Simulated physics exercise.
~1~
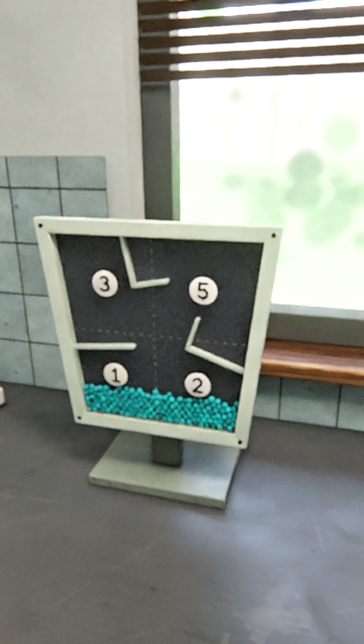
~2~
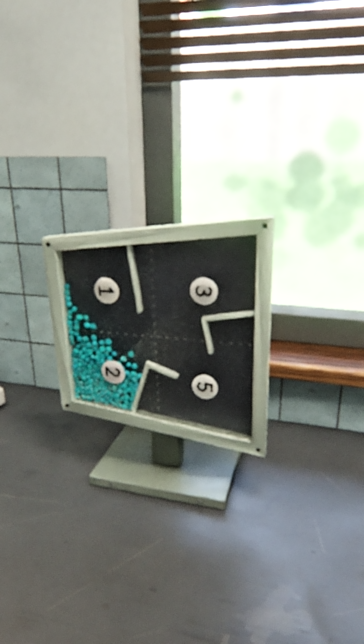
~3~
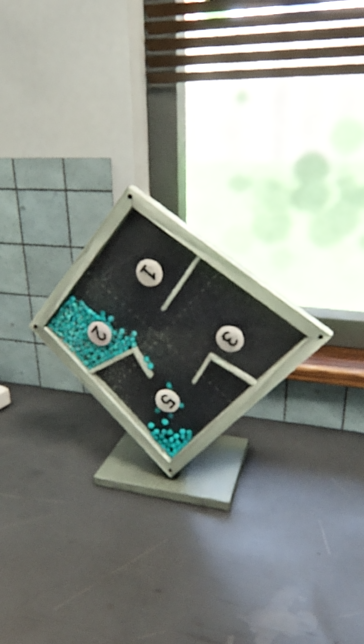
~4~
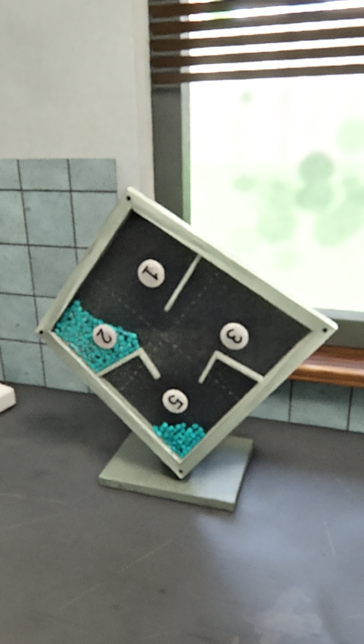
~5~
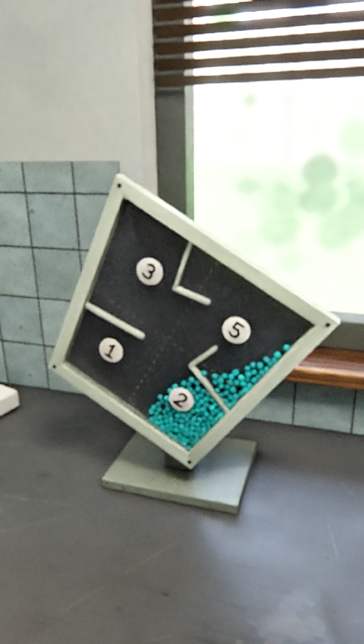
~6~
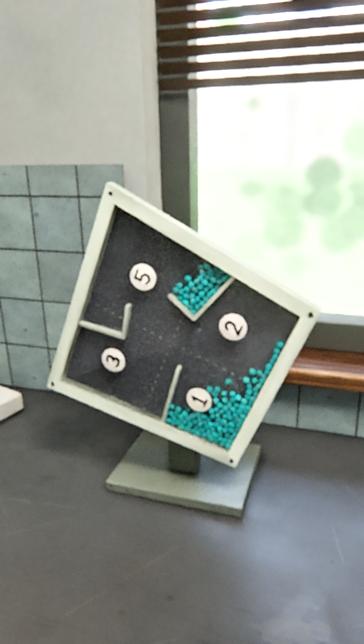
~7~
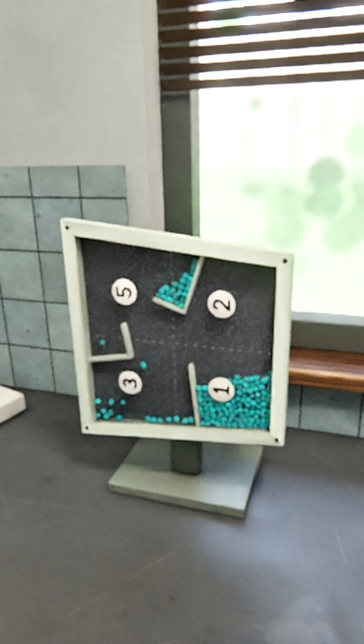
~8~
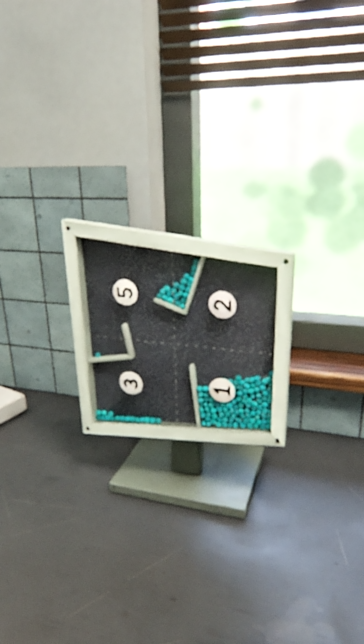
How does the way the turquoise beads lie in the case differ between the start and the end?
At the start the beads lie in a low layer along the whole bottom of the case. At the end most are piled at the lower right, with a small batch held by the angled divider near the top and a few at the lower left.
